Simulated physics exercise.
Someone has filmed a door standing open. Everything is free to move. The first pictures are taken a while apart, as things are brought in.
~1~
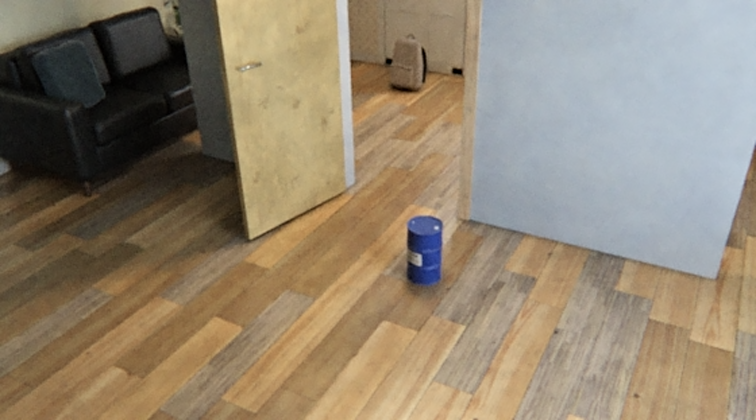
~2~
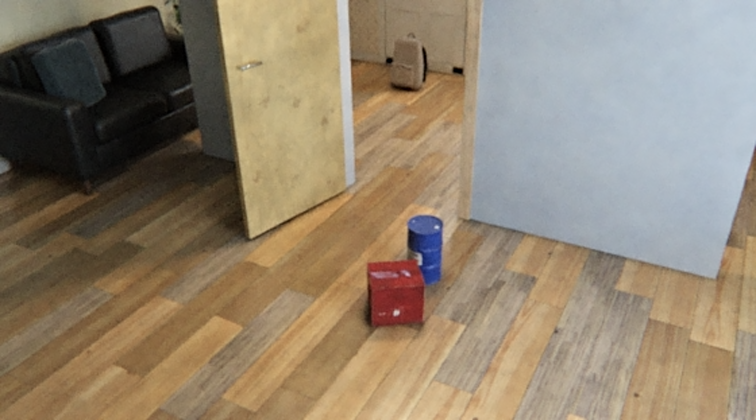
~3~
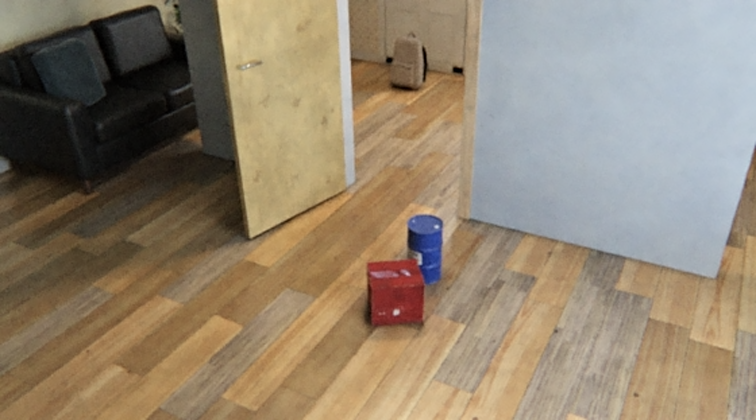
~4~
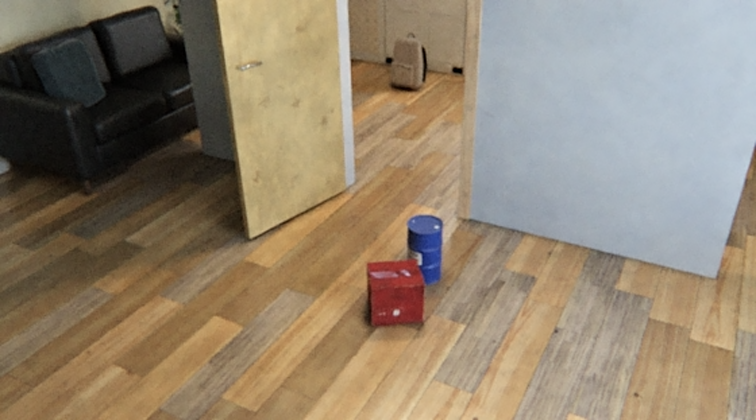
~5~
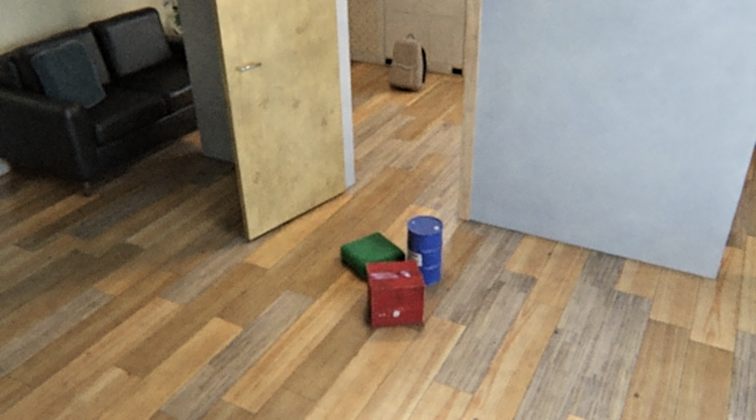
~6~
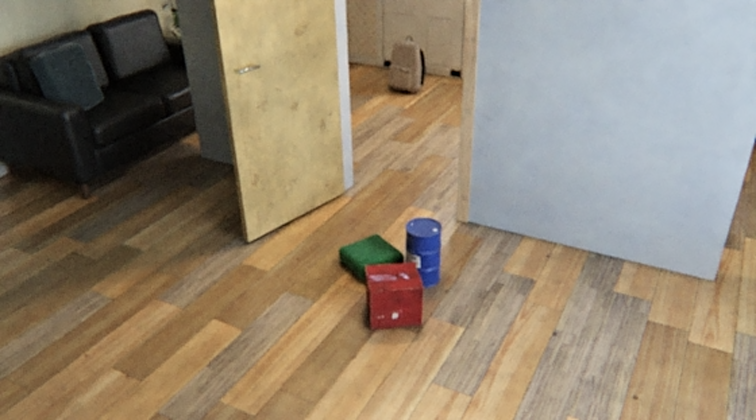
At first, a blue canister stands alone on the wooden floor near a wide-open door, with a dark sofa at left and a backpack beyond. Then a red box appears in front of the canister, and later a green cushion appears behind the box, while the door shows almost no movement.
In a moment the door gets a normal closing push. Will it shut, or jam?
As it turns out, it reaches the frame.
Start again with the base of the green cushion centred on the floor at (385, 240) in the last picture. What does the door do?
Then it stops short.
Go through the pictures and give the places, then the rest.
Door wide open and still, in the first frame.
Door wide open and still; red box (395, 293); blue canister (425, 250), in the second frame.
Door wide open and still; red box (395, 292); blue canister (425, 249), in the third frame.
Door wide open and still; red box (395, 292); blue canister (425, 250), in the fourth frame.
Door wide open and still; red box (395, 293); blue canister (425, 251), in the fifth frame.
Door wide open and still; green cushion (371, 257); red box (394, 295), in the sixth frame.
Then, 1.10 s after the last picture, door 58° open; green cushion slid a little near (385, 256).
Then, 1.50 s after the last picture, door 33° open; green cushion slid about its own width near (435, 244); blue canister slid a little.
At rest, door 0° open; moved from the start, green cushion; the other 2 in place. Seen from the same camera at the end, green cushion near (466, 239).
